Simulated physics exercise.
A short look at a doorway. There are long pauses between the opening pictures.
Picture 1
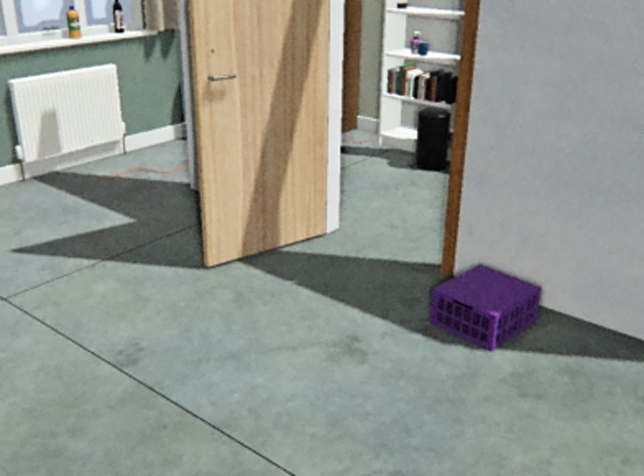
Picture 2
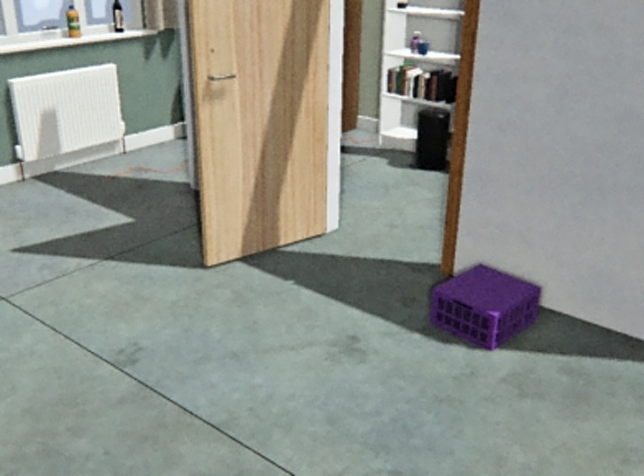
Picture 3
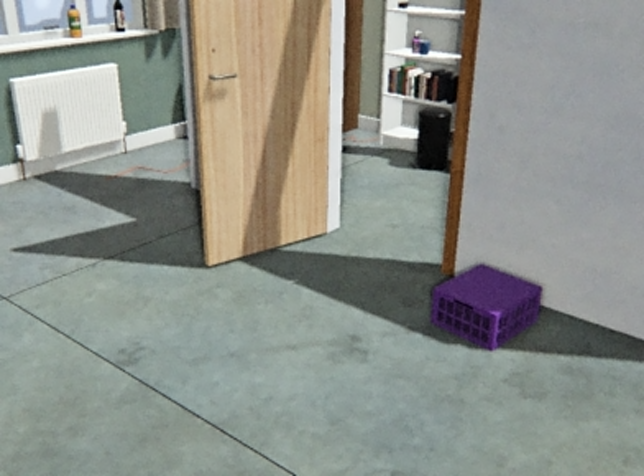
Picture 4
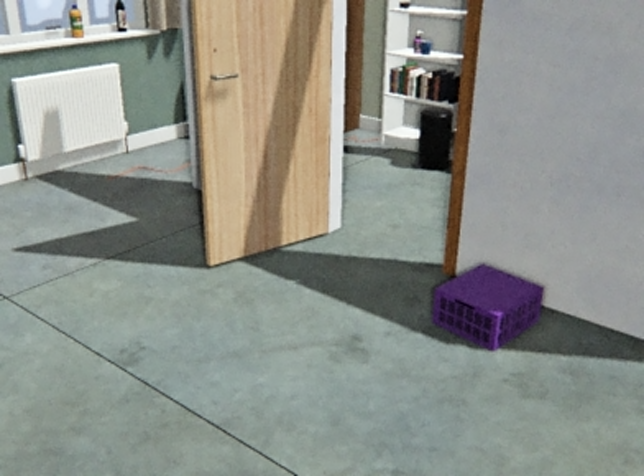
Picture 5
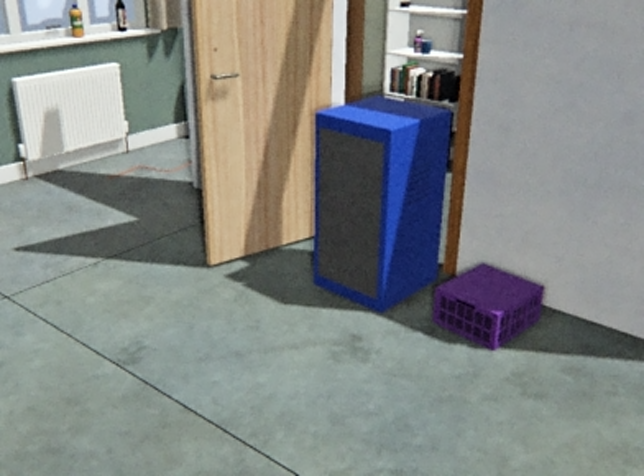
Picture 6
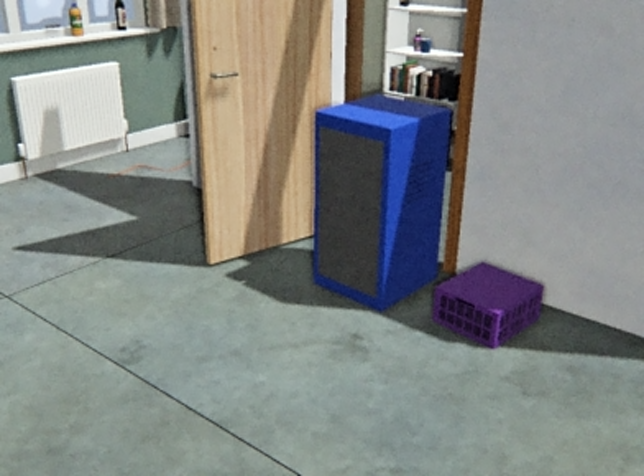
Doorway with wooden door standing wide open and purple crate resting beside it, a blue appliance suddenly appearing between them.
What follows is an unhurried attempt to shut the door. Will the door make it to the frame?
Outcome: The door stops short.
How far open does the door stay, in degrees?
About 60°.
Then, 0.60 s later than the last frame, door at 94°.
Then, 1.00 s later than the last frame, door at 80°.
Then, 1.40 s later than the last frame, door at 64°.
When it is over, door at 58°; both as before. End places, in pixels of the last picture, blue appliance near (380, 200).
